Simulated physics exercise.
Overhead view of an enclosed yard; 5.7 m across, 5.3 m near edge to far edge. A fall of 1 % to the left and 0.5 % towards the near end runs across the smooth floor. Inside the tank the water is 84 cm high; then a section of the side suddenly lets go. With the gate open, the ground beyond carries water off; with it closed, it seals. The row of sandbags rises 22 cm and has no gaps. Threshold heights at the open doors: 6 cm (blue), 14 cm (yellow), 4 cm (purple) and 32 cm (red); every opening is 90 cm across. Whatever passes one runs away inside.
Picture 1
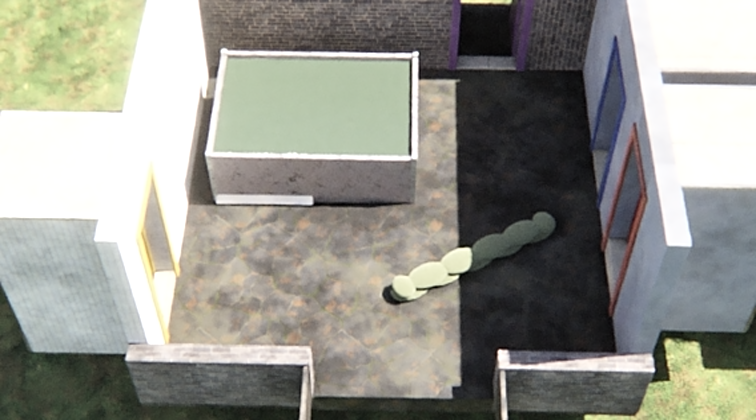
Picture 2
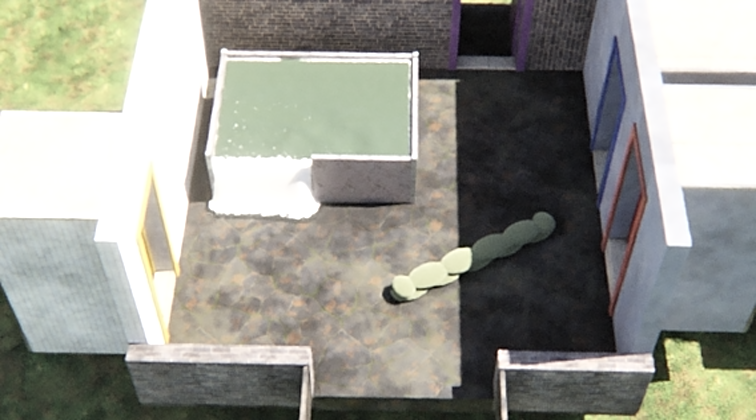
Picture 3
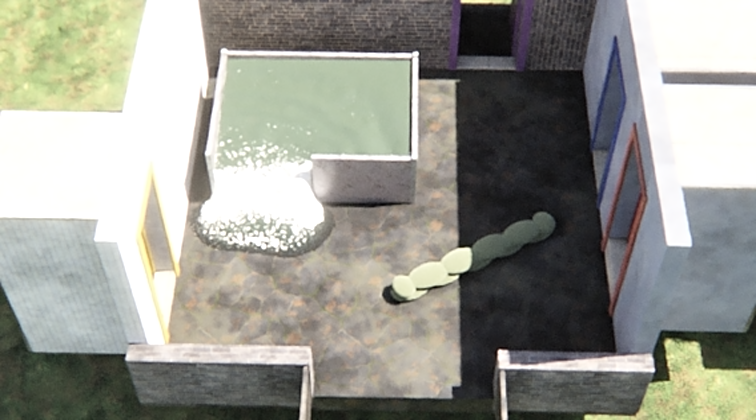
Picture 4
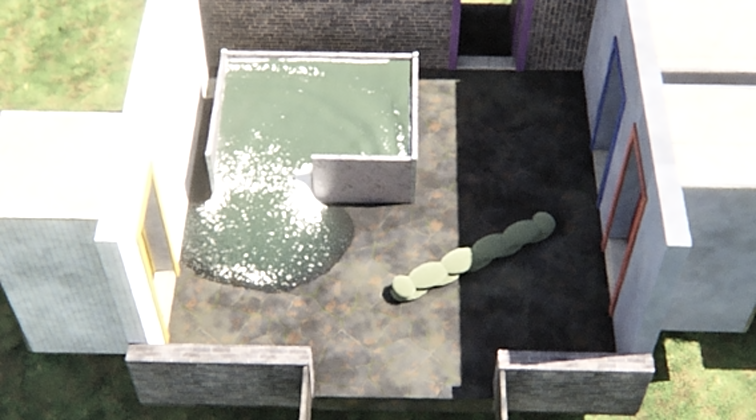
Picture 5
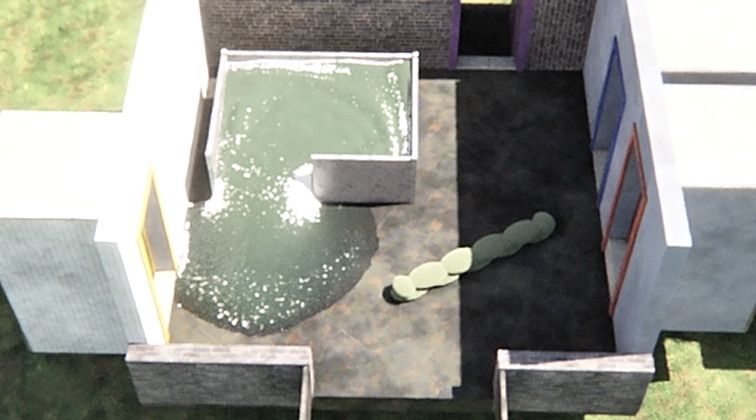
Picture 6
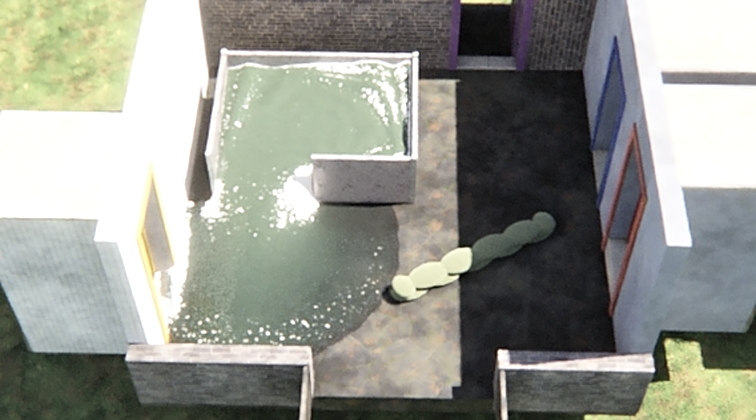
A walled yard with a mottled grey floor, half sunlit and half in shadow, is seen from high above by a still camera. A pale-rimmed tank of dark green water stands at the upper left, yellow, blue and red doorways line the sides, and a row of sandbags lies near the middle. Water bursts from the tank's near left side, foaming white, and spreads towards the near wall and sandbags.
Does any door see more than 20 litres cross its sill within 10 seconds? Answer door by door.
Taking each door, the blue door does not; the yellow door does; the purple door does; the red door does not.
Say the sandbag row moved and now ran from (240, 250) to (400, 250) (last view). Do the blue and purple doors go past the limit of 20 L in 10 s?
Result: Blue door beyond the limit; purple door beyond the limit.
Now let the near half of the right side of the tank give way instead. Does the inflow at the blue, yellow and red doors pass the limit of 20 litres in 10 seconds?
Blue beyond, yellow short, red short.
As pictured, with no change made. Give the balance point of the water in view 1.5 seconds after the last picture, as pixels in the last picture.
Around (286, 224).
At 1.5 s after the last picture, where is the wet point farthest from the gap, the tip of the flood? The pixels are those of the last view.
Point: Roughly (468, 381).
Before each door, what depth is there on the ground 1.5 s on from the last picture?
Blue 0 cm, yellow 34 cm, purple 0 cm, red 0 cm.
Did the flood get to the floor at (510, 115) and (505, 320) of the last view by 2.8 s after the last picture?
I'd call them spared and then drenched.
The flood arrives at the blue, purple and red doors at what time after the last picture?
Blue: 3.2 s; purple: 5.0 s; red: 2.4 s.
Then, 0.7 s after the last picture water covers 30 % of the floor and is deepest (72 cm) near (161, 376); blue door not reached, yellow door 27 cm at the sill, 10 L in, purple door not reached, red door not reached.
Then, 1.5 s after the last picture water covers 35 % of the floor and is deepest (57 cm) near (161, 376); blue door not reached, yellow door 34 cm at the sill, 71 L in, purple door not reached, red door not reached.
Then, 2.8 s after the last picture water covers 60 % of the floor and is deepest (38 cm) near (161, 376); blue door not reached, yellow door 33 cm at the sill, 233 L in, purple door not reached, red door 21 cm at the sill, 0 L in.
Then, 5.3 s after the last picture water covers 90 % of the floor and is deepest (23 cm) near (163, 363); blue door 7 cm at the sill, 1 L in, yellow door 22 cm at the sill, 384 L in, purple door 10 cm at the sill, 5 L in, red door 11 cm at the sill, 0 L in.
Then, 9.3 s after the last picture water covers 95 % of the floor and is deepest (18 cm) near (205, 98); blue door 4 cm at the sill, 3 L in, yellow door 13 cm at the sill, 418 L in, purple door 8 cm at the sill, 84 L in, red door 8 cm at the sill, 0 L in.
